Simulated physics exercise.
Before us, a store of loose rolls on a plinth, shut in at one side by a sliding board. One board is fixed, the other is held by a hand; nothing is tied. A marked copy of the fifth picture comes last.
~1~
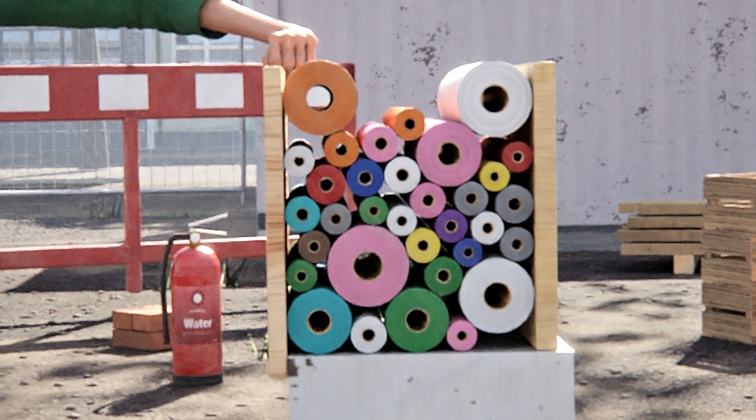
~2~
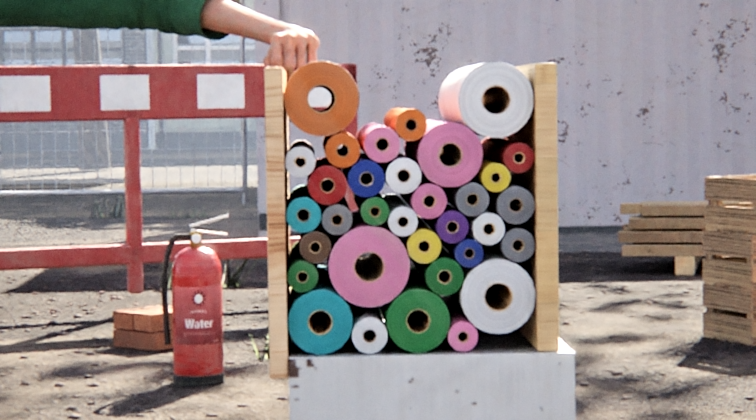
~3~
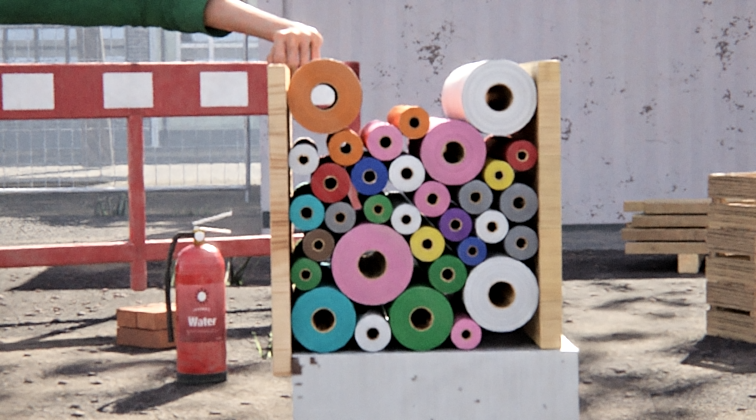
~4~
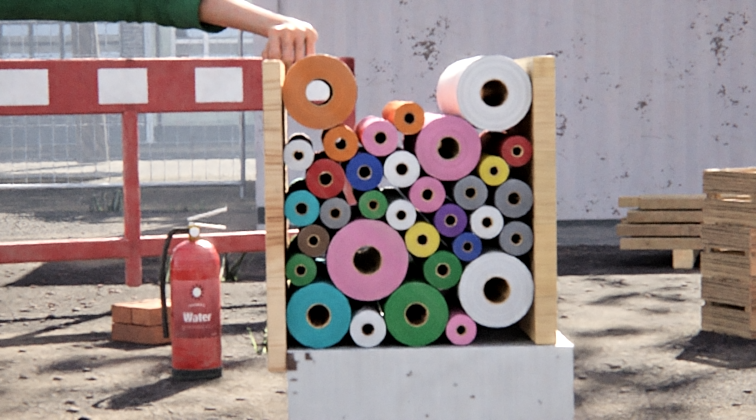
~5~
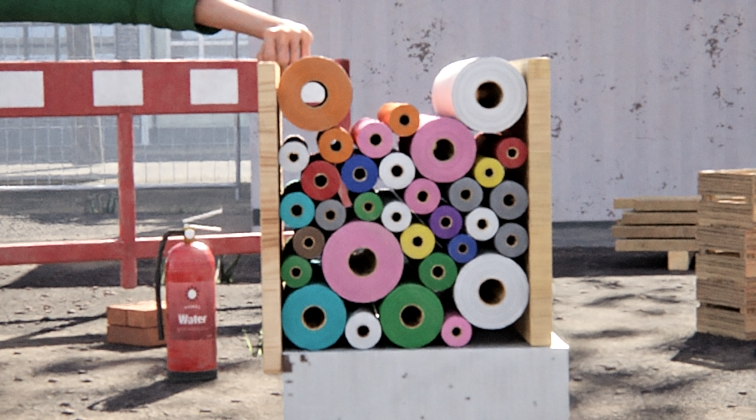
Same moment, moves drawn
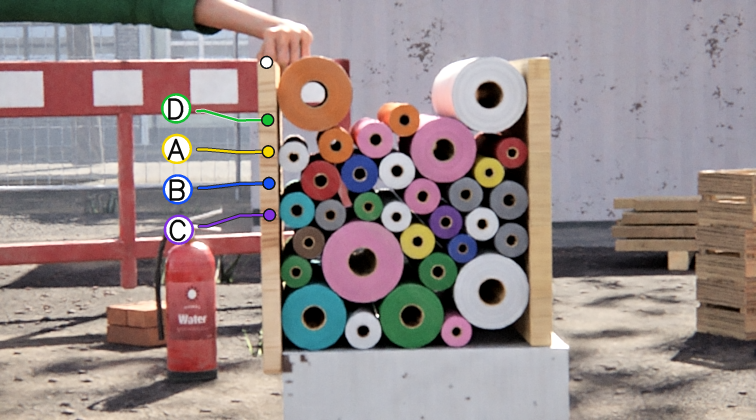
A hand at the end of a green sleeve stays resting on the top of the left wooden board, beside a large orange roll. The coloured rolls remain stacked between the two boards on the pale plinth, and nothing shifts among them; only the whole view sways very slightly.
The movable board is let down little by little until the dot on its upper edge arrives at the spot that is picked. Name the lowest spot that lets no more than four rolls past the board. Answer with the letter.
It can be let down to C.
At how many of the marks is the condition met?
The number is four.
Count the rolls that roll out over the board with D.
It comes to none.
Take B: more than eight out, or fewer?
It loses fewer than eight.
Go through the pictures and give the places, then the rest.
A purple roll (451, 226); a pink roll (428, 201); a yellow roll (494, 177), in the first frame.
A yellow roll (495, 178); a red roll (519, 158), in the second frame.
Side board (282, 210); a turquoise roll (323, 320), in the third frame.
A green roll (301, 270); a yellow roll (422, 240), in the fourth frame.
A purple roll (446, 222); a pink roll (423, 197); a yellow roll (489, 173), in the fifth frame.
On the marked copy, A at (268, 151); B at (269, 183); C at (269, 215); D at (267, 120); the white dot at (266, 63).
With C. Early on, top of the board (277, 131).
Further on, top of the board (279, 208).
At the end, top of the board (279, 214), three out over the board.
As for the rest, A none out over the board; B one out over the board; D none out over the board.
